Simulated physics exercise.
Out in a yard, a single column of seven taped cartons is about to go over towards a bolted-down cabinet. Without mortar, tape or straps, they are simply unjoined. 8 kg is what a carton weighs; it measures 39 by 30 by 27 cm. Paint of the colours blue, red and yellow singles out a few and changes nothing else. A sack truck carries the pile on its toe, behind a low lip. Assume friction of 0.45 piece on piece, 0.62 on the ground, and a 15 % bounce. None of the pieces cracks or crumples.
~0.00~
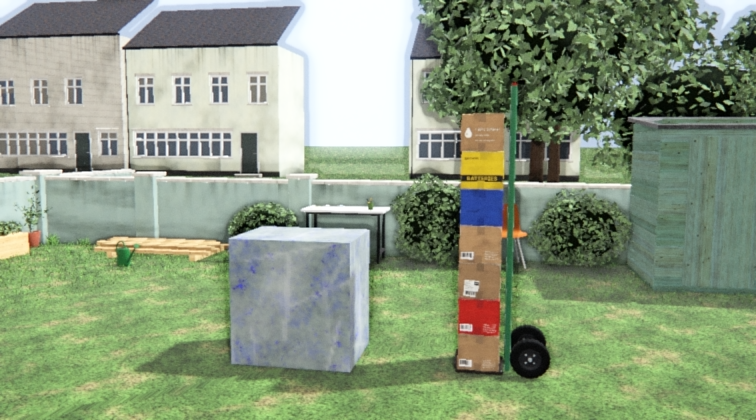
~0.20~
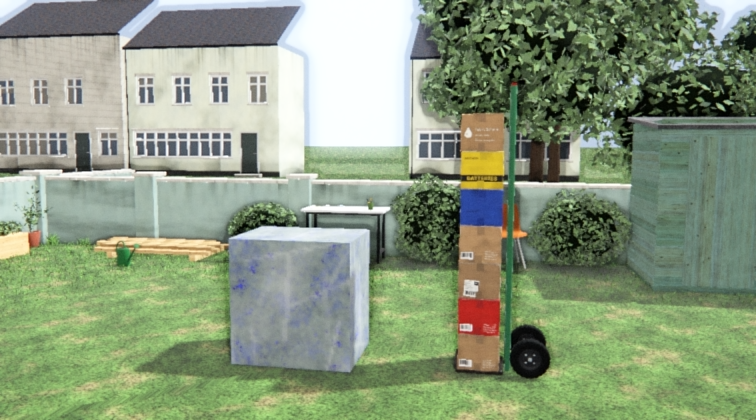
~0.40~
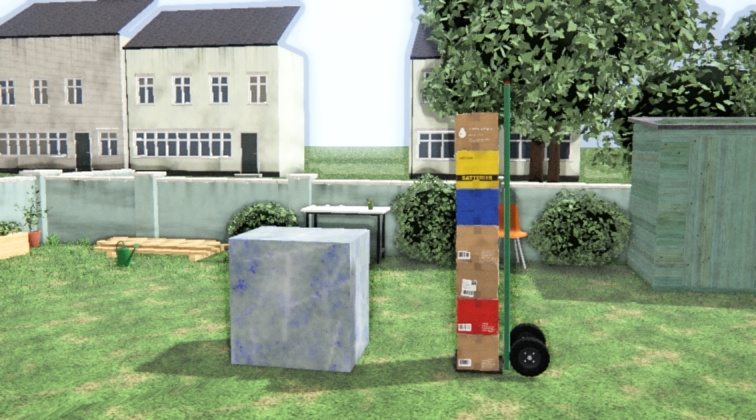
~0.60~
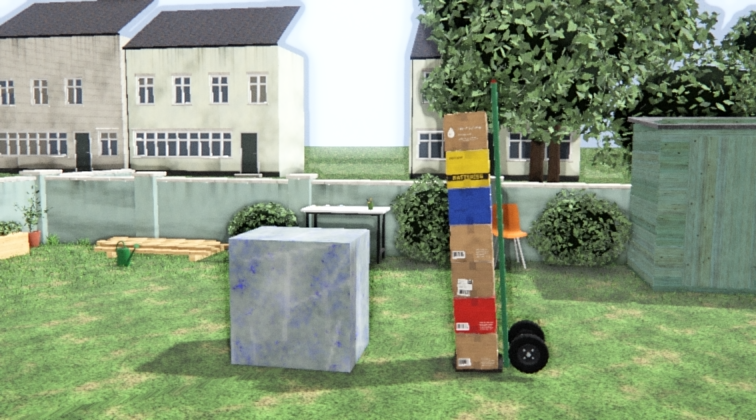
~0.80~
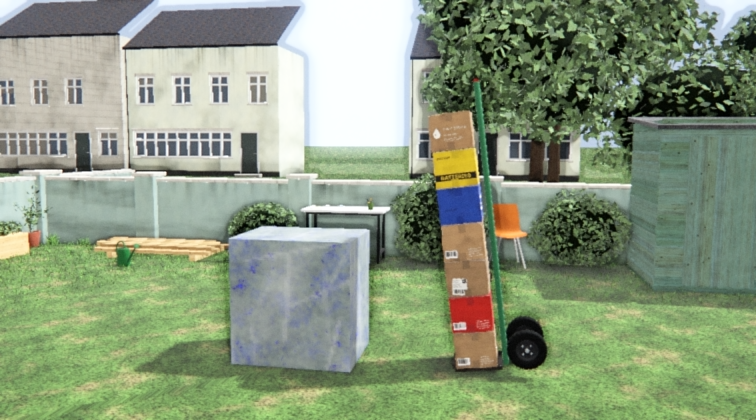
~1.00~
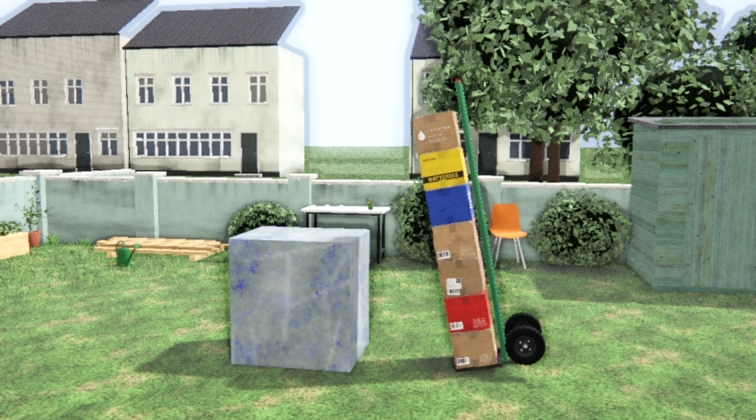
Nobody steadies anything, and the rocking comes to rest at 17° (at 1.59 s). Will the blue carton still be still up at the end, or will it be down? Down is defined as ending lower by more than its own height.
The blue carton keeps its position.
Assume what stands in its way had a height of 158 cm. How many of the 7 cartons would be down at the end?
You'd end up with 0 of them.
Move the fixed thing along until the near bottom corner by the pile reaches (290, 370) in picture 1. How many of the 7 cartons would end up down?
Count at the end: 6.
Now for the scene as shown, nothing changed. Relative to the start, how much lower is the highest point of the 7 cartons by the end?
Something like 60 cm, give or take.
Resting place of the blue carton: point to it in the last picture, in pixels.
It finishes near pixel (374, 223) of the last picture.
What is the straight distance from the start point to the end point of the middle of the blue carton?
Around 85 cm, start to finish.
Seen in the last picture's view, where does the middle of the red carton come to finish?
At about (434, 311).
After 1.26 s, none of the 7 cartons down, 7 disturbed; blue carton 17° from how it stood; yellow carton 17° from how it stood.
After 1.56 s, none of the 7 cartons down, 7 disturbed; blue carton 28° from how it stood; yellow carton 28° from how it stood, 10 cm lower.
After 1.80 s, 2 of the 7 cartons down; blue carton 45° from how it stood, 15 cm lower; yellow carton 50° from how it stood, 33 cm lower.
In the end (2.7 s), 2 of the 7 cartons down; blue carton 44° from how it stood, 16 cm lower; yellow carton on its side; red carton 46° from how it stood. From the last view, middles, blue carton near (374, 223), yellow carton near (313, 216).
